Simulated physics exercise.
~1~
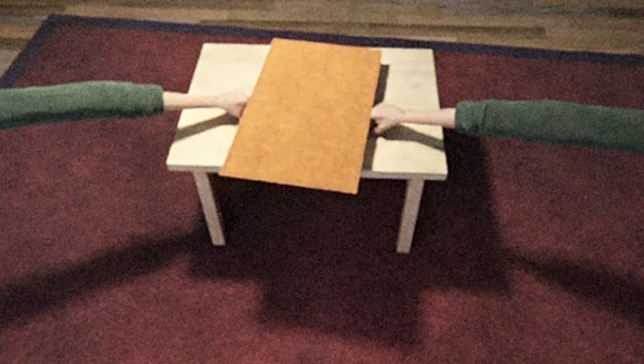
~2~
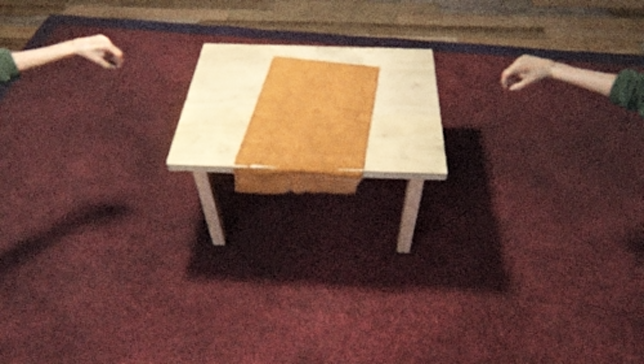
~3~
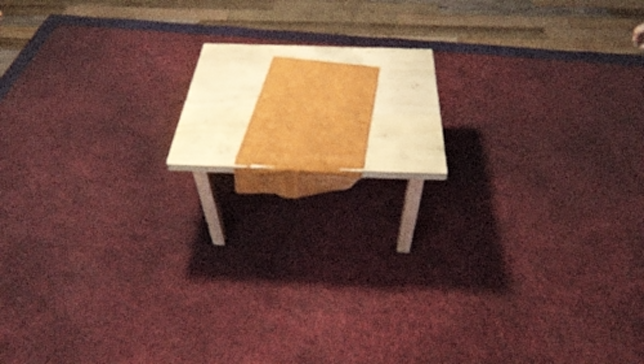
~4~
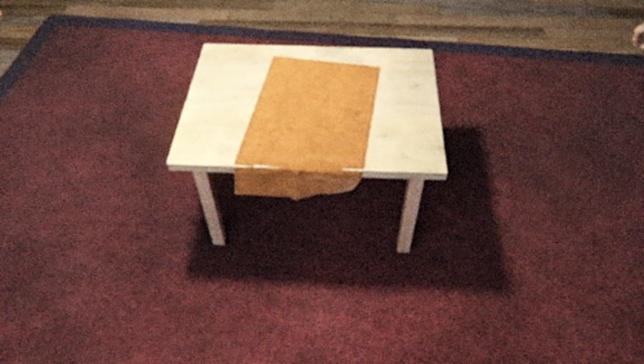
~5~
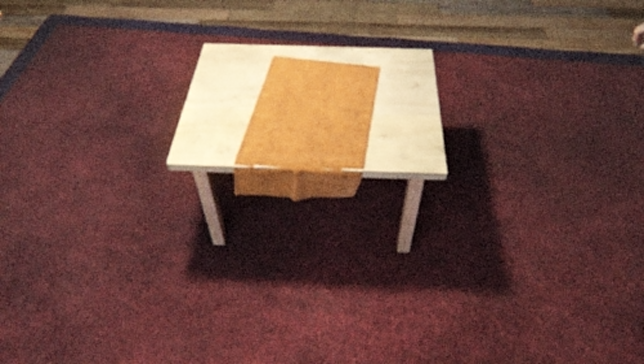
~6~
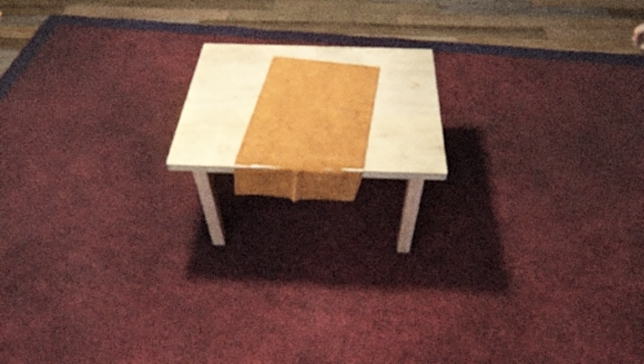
Two hands in green sleeves, reaching in from the left and right, hold a flat orange cloth over a pale wooden table, seen from above and in front. The table stands on a dark red rug with a blue border, with wooden floor beyond. The hands let go and draw apart, and the near end of the cloth drops over the front edge. The arms withdraw almost entirely while the hanging flap shifts slightly and settles. At the end the cloth lies still, mostly on the tabletop, with a short part hanging down.
